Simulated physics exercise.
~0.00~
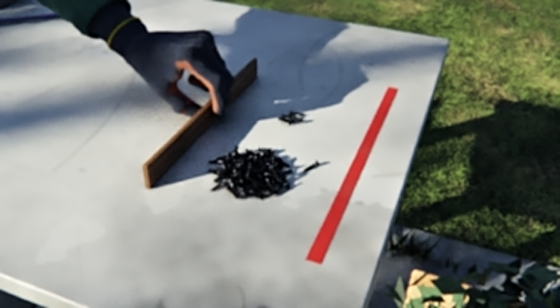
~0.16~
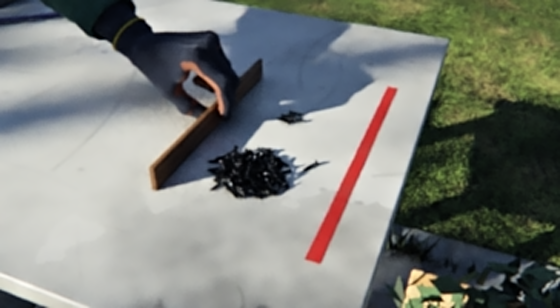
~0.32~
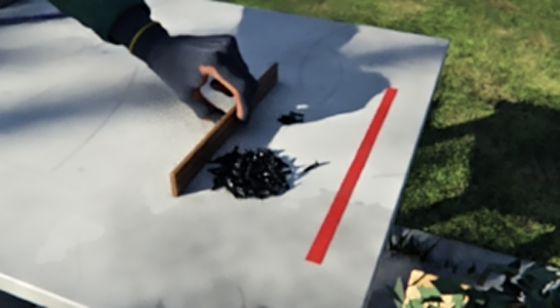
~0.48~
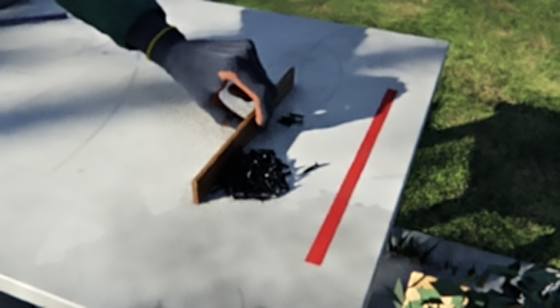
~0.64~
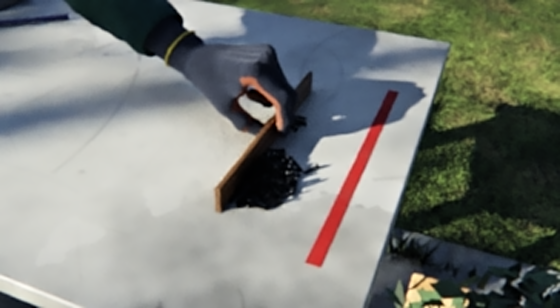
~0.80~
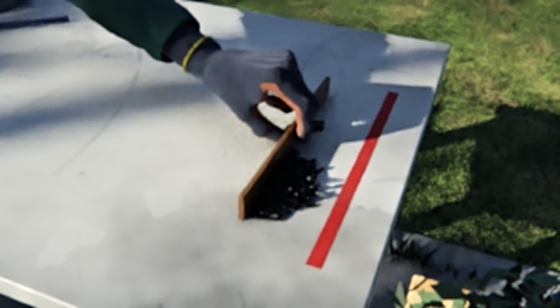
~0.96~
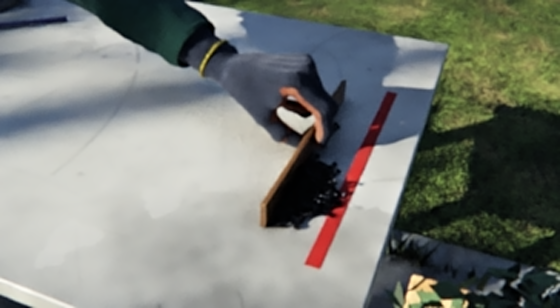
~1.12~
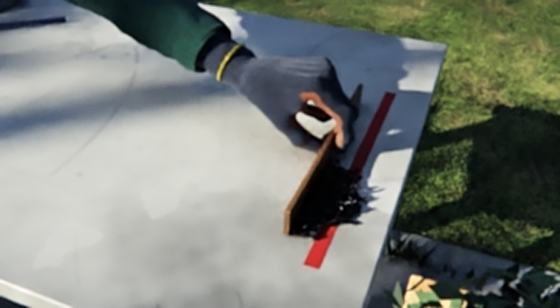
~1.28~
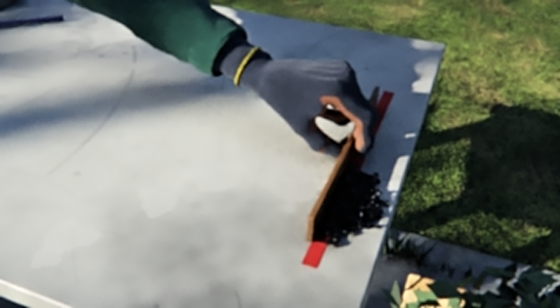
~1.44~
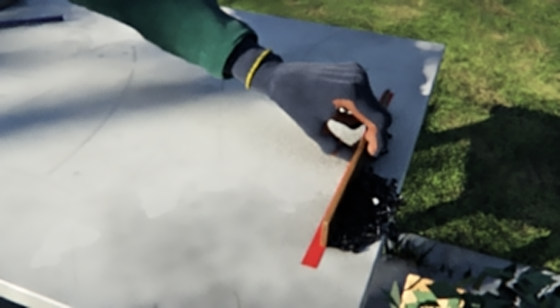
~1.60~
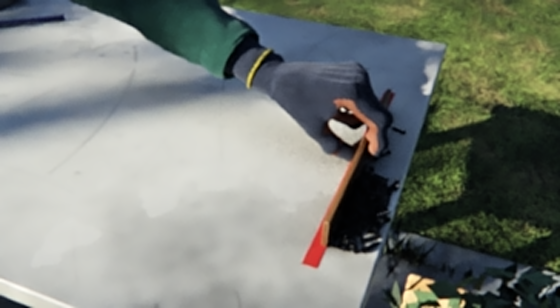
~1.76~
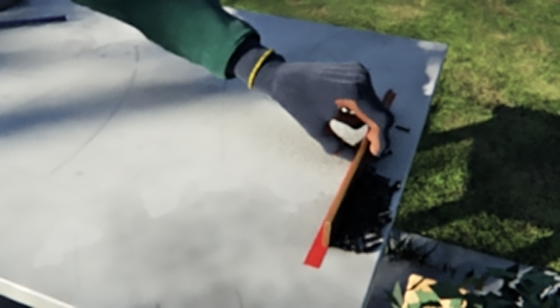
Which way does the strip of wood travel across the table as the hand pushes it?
The strip of wood moves to the right, towards the red tape near the end of the table.
A gloved hand pushes small black pieces right with a wooden strip, stopping at red tape.
